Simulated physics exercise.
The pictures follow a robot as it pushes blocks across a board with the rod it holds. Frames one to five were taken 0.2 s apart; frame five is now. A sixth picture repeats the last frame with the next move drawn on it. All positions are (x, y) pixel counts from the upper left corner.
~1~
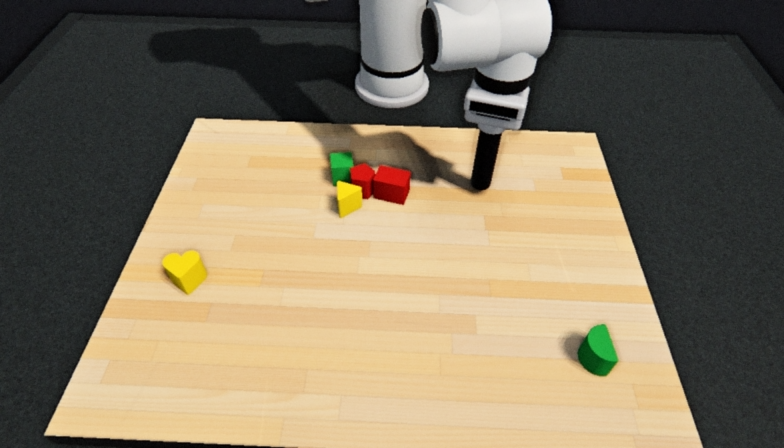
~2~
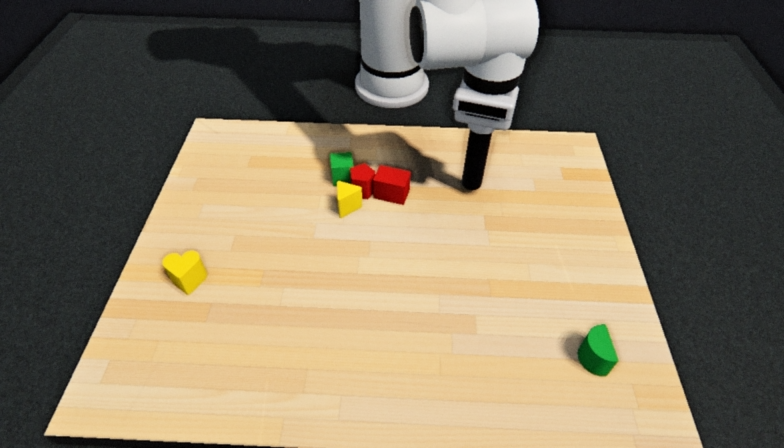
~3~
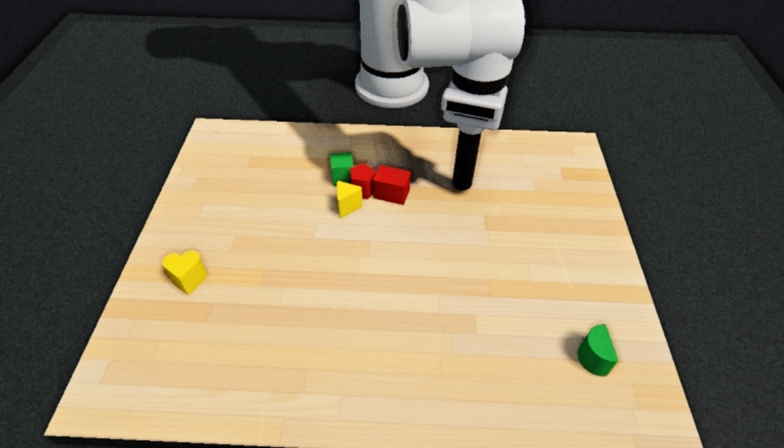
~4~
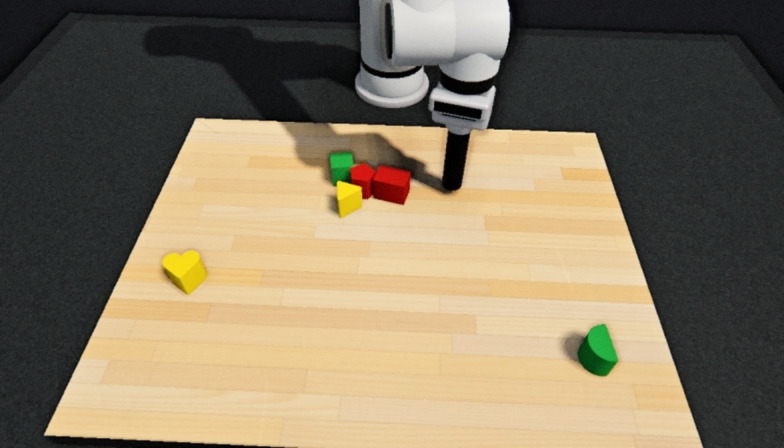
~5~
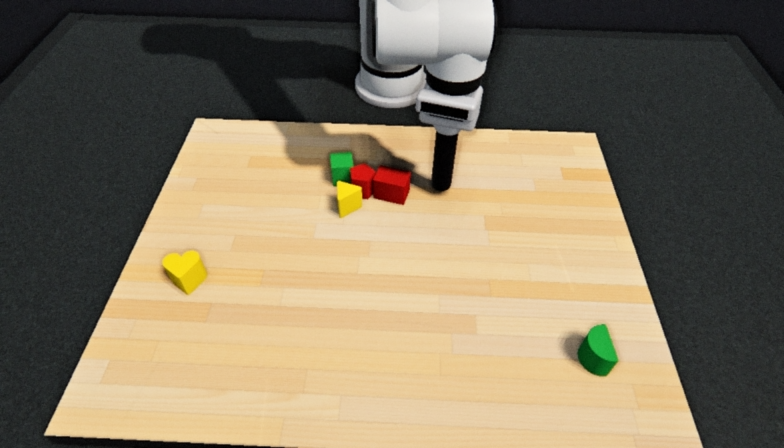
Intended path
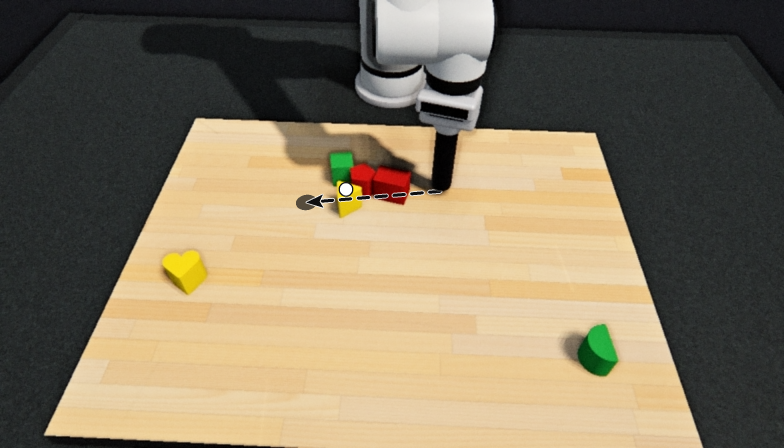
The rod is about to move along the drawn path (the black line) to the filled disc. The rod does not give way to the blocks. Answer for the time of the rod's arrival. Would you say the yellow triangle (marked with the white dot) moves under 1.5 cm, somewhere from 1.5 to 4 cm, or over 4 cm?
1.5 to 4 cm.
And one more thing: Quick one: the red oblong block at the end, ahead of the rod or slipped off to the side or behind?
I believe the red oblong block keeps its place ahead of the rod.
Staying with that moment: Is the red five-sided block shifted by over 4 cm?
Yes, I think so.
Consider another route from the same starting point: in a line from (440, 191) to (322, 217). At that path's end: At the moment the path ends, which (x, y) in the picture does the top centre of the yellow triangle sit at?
I predict (299, 202).
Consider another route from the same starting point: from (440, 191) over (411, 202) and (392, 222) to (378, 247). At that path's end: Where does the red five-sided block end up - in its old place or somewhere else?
It gets pushed out of place.
Drawn move, straight from (440, 191) to (307, 202); the dot is on the yellow triangle.
On the path given first. One third of the way, rod (396, 189); green four-sided block (337, 158); yellow triangle (343, 191), turned 15° anticlockwise; red five-sided block (339, 175); red oblong block (368, 179).
Two thirds of the way, rod (350, 193); green four-sided block (337, 158); yellow triangle (334, 199), turned 30° anticlockwise; red five-sided block (297, 174), turned 85° clockwise; red oblong block (322, 185), turned 25° anticlockwise.
At the end, rod (306, 196); green four-sided block (337, 158); yellow triangle (333, 199), turned 30° anticlockwise; red five-sided block (287, 172), turned 120° clockwise; red oblong block (279, 196), turned 55° anticlockwise.
